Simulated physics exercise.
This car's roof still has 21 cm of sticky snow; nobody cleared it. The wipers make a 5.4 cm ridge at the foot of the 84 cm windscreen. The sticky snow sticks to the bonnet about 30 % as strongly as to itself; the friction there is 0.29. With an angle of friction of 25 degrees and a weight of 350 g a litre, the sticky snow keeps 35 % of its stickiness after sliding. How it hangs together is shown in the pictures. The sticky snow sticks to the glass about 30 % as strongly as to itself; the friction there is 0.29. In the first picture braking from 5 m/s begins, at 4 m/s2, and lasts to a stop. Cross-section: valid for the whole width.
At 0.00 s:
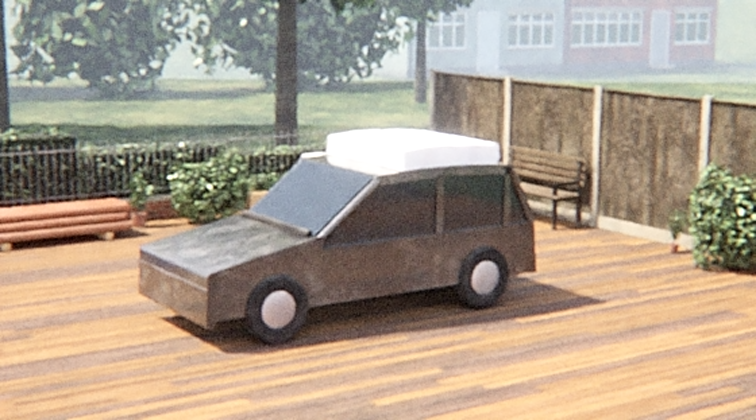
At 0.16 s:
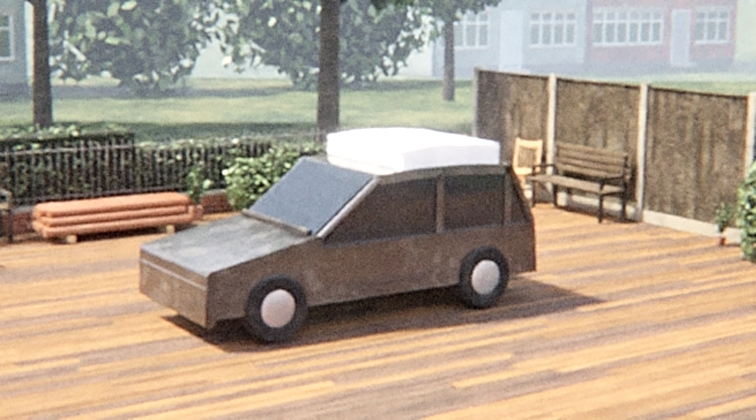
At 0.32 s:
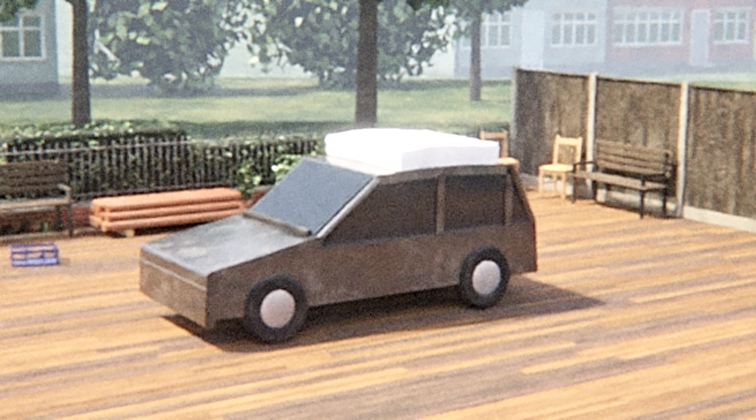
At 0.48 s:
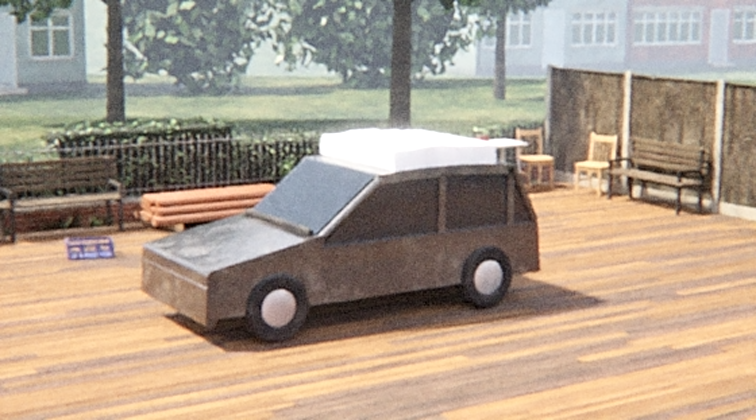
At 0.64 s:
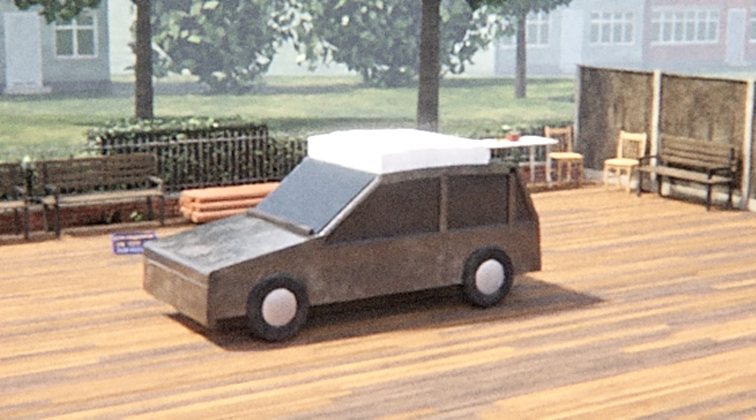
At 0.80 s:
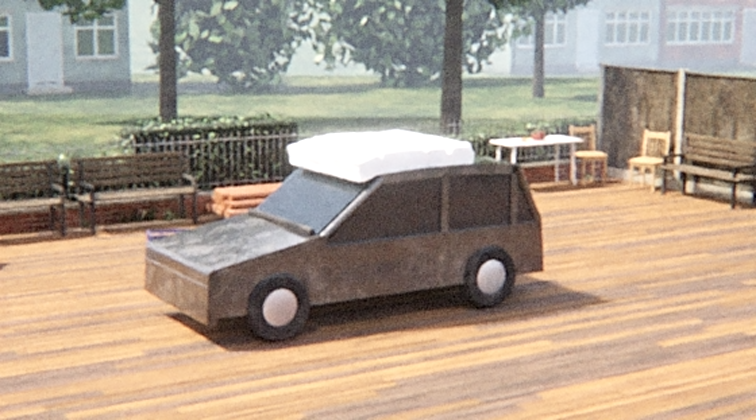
We see a dark brown car with a thick slab of white snow on its roof on a wooden deck, the background shifting rightward behind it, as the slab slides forward and begins to overhang the top of the windscreen.
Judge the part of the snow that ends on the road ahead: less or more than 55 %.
Outcome noted: More than 55 in a hundred.
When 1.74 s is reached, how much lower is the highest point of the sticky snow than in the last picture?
About 65 centimetres.
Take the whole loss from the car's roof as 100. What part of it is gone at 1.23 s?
I'd put it near 80 per cent.
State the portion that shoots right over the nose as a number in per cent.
Roughly 90 per cent.
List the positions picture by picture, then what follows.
In the first frame, leading edge of the sticky snow at (403, 167).
In the second frame, leading edge of the sticky snow at (403, 166).
In the third frame, leading edge of the sticky snow at (400, 167), its middle shifted 2.6 cm.
In the fourth frame, leading edge of the sticky snow at (394, 168), its middle shifted 11 cm.
In the fifth frame, leading edge of the sticky snow at (380, 171), its middle shifted 26 cm.
In the sixth frame, leading edge of the sticky snow at (358, 166), its middle shifted 47 cm, 19 % of it past the top of the windscreen, cracking.
After 1.23 s, 15 % of the snow is on the roof, 42 % on the glass, 43 % on the bonnet and none has gone off the nose.
After 1.74 s, none of the snow is on the roof, 2 % on the glass, 53 % on the bonnet and 45 % has gone off the nose.
After 2.24 s, none of the snow is on the roof, 2 % on the glass, 9 % on the bonnet and 88 % has gone off the nose.
After 2.75 s, none of the snow is on the roof, 2 % on the glass, 7 % on the bonnet and 91 % has gone off the nose.
After 2.85 s, at the end, none of the snow is on the roof, 2 % on the glass, 7 % on the bonnet and 91 % has gone off the nose.
